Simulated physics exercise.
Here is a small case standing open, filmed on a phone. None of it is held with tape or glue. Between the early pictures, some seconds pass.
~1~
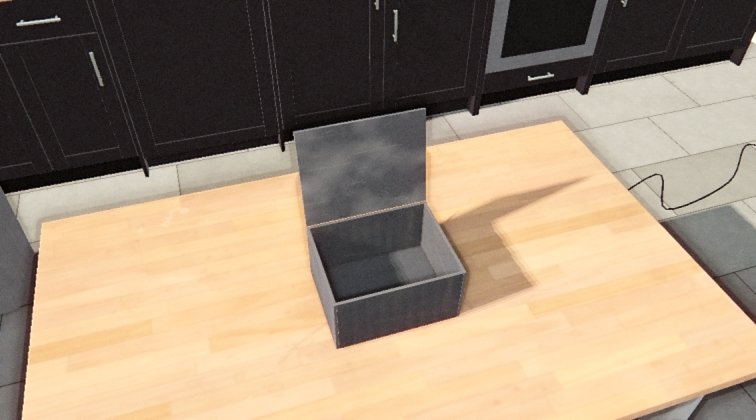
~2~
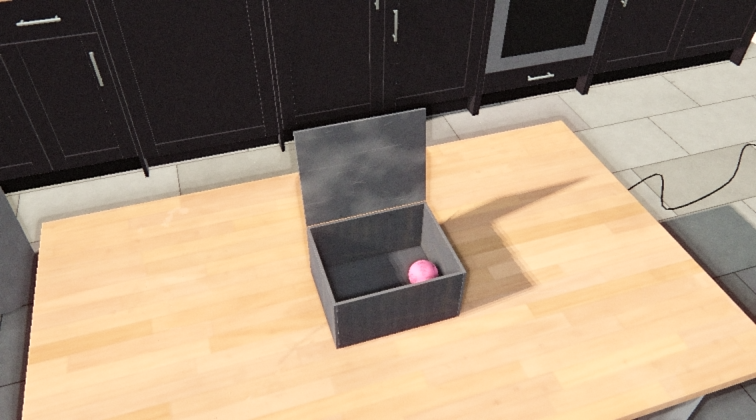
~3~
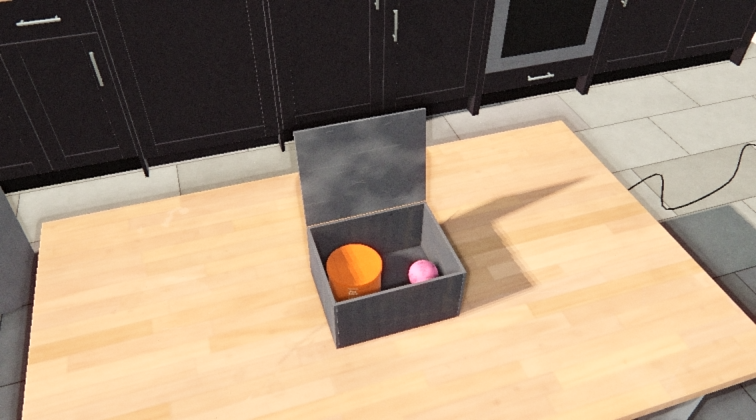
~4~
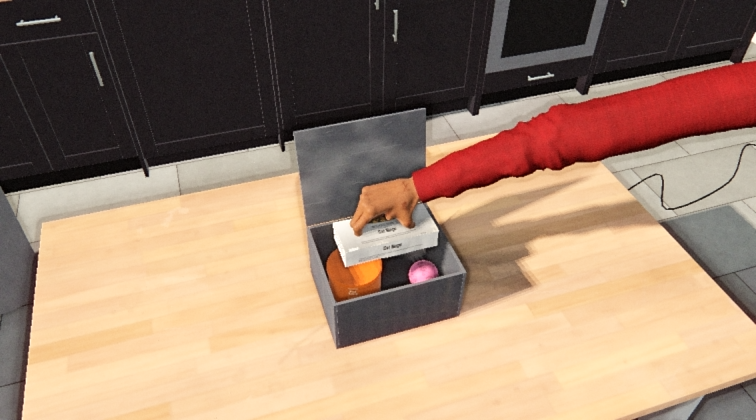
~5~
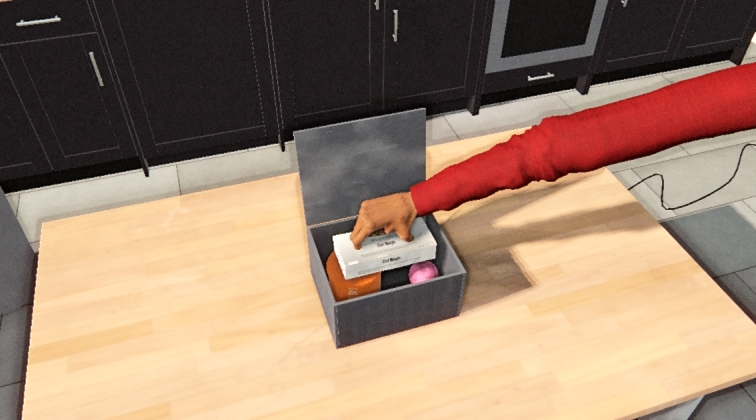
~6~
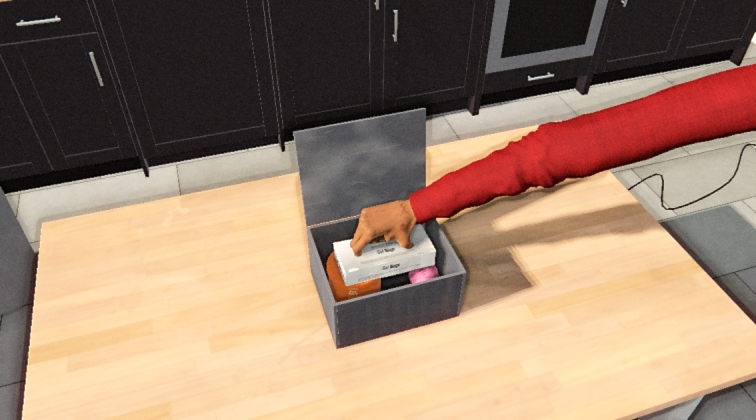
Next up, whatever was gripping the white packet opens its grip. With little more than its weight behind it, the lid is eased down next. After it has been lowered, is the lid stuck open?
No.
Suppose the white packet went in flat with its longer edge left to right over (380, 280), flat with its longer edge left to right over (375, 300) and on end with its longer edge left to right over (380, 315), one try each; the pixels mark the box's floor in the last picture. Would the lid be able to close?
First - shut down; second - shut down; third - not shut.
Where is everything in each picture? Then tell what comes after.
In the first picture, the last thing is not in view yet.
In the second picture, the last thing is not in view yet.
In the third picture, the last thing is not in view yet.
The fourth picture shows coming down; white packet (385, 235).
The fifth picture shows coming down; white packet (385, 247).
The sixth picture shows put in, still held; white packet (384, 254).
Then, 1.20 s later than the last frame, lid starting down; white packet tilted by 9° near (389, 256).
Then, 1.70 s later than the last frame, lid 47° above the rim; white packet tilted by 9° near (390, 256).
Then, 1.90 s later than the last frame, lid 16° above the rim; white packet tilted by 9° near (390, 256).
Then, 2.80 s later than the last frame, lid shut; white packet tilted by 6° near (391, 256).
When it is over, lid shut; left askew, white packet; the other 2 as before. End places, in pixels of the last picture, white packet near (391, 255).
